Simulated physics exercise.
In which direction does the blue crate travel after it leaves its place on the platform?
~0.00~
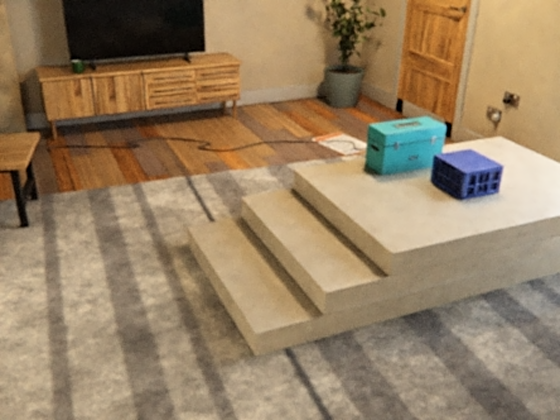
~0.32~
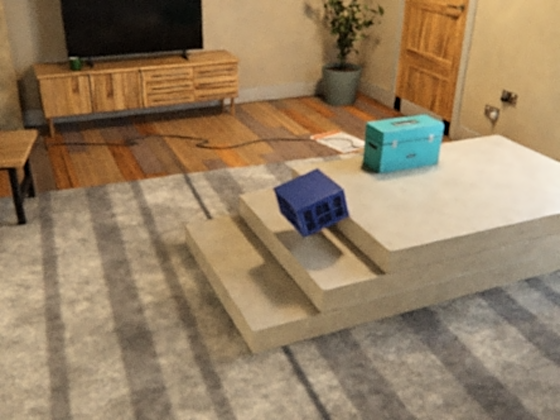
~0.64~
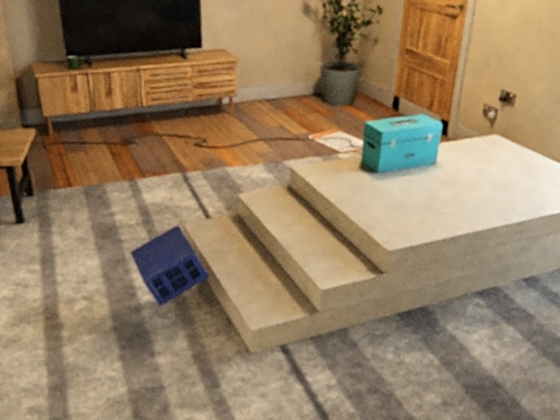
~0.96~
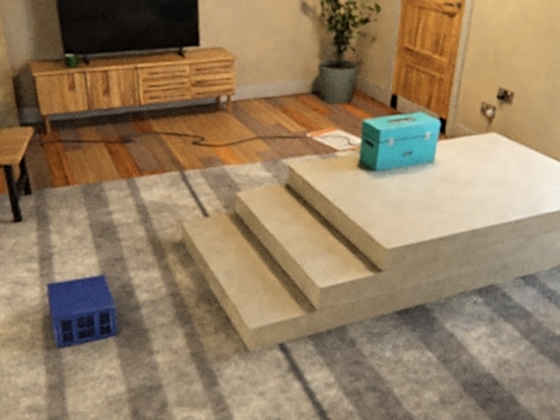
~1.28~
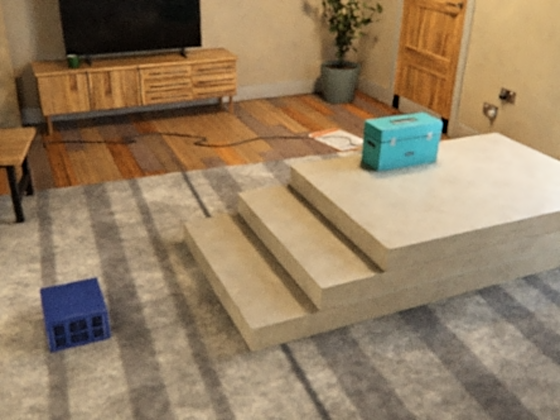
The blue crate travels to the left, going down past the steps to the carpet.
